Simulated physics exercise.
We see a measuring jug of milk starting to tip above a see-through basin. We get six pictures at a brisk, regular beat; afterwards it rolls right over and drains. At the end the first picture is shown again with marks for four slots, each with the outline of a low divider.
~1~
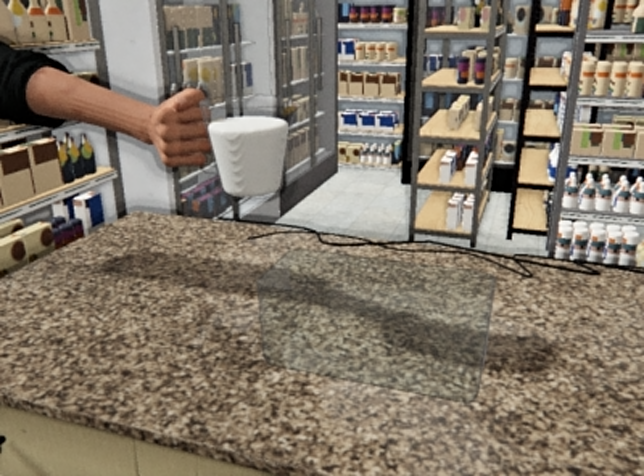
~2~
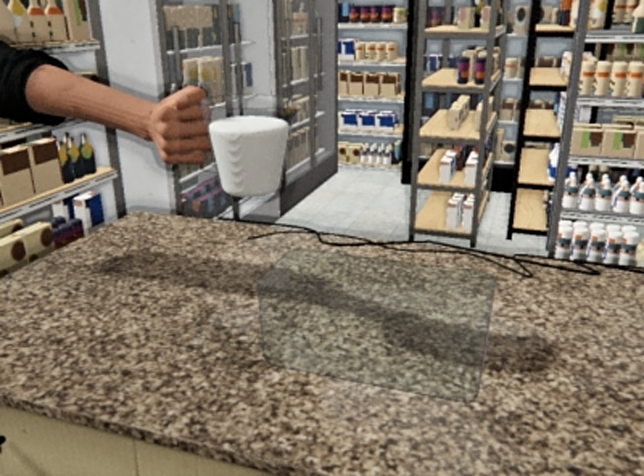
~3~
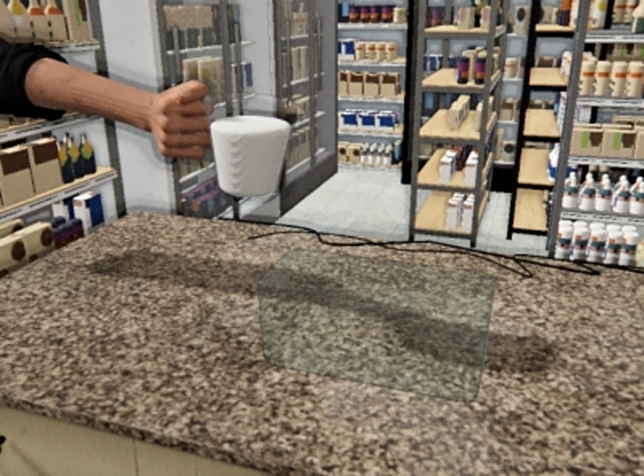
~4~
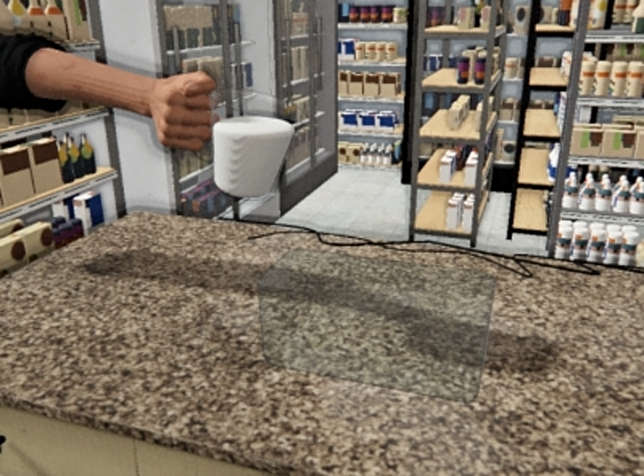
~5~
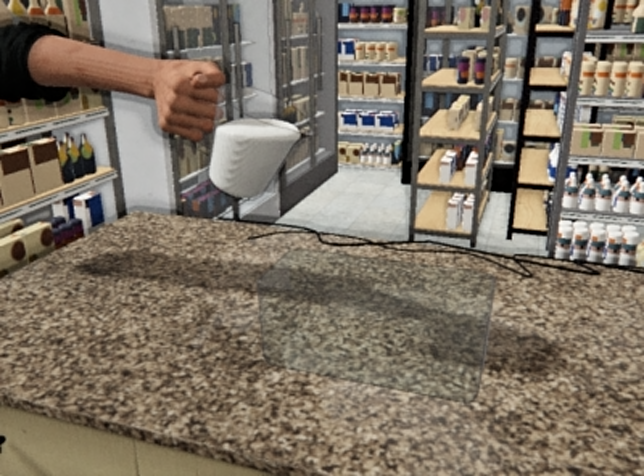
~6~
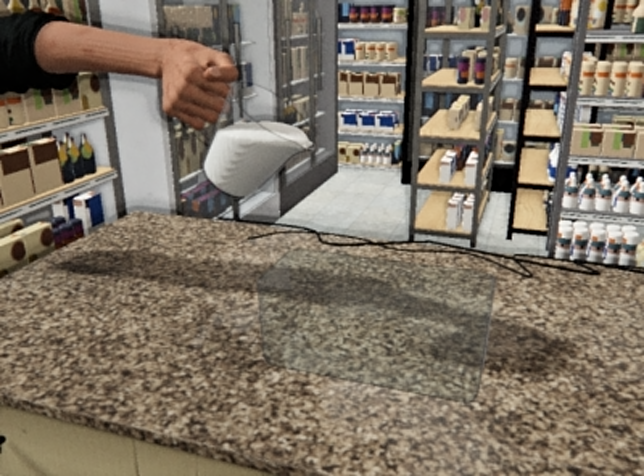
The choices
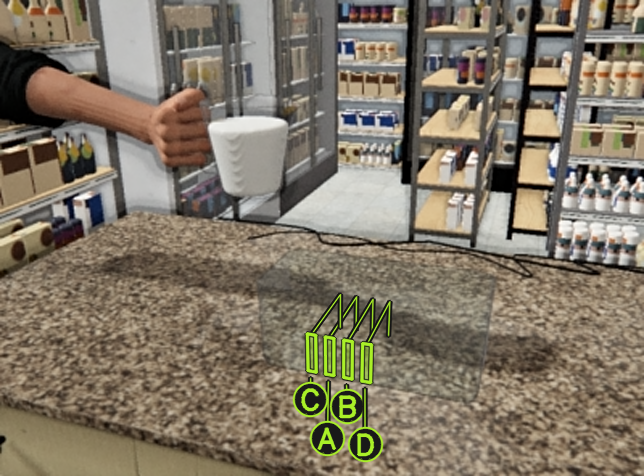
A hand holds a white jug above a speckled counter and gradually tilts it rightward.
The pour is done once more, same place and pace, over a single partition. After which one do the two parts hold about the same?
A is best.
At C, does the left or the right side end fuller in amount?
More ends on the right.
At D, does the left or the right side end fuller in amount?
The left side.
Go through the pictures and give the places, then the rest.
Upright, lip at (299, 106); basin from (265, 359) to (478, 400); nothing has left yet, in the first picture.
Upright, lip at (300, 108); nothing has left yet, in the second picture.
Tipped about 7°, lip at (304, 113); nothing has left yet, in the third picture.
Tipped about 14°, lip at (308, 122); nothing has left yet, in the fourth picture.
Tipped about 25°, lip at (312, 134); nothing has left yet, in the fifth picture.
Tipped about 37°, lip at (314, 149); nothing has left yet, in the sixth picture.
On the marked copy, A at (328, 381); B at (346, 385); C at (310, 378); D at (364, 388).
If A is chosen, about 56 % ends left of the wall and 41 % right of it.
If B is chosen, about 84 % ends left of the wall and 11 % right of it; 5 % is lost outside.
If C is chosen, about 17 % ends left of the wall and 81 % right of it.
If D is chosen, about 88 % ends left of the wall and 4 % right of it; 8 % is lost outside.
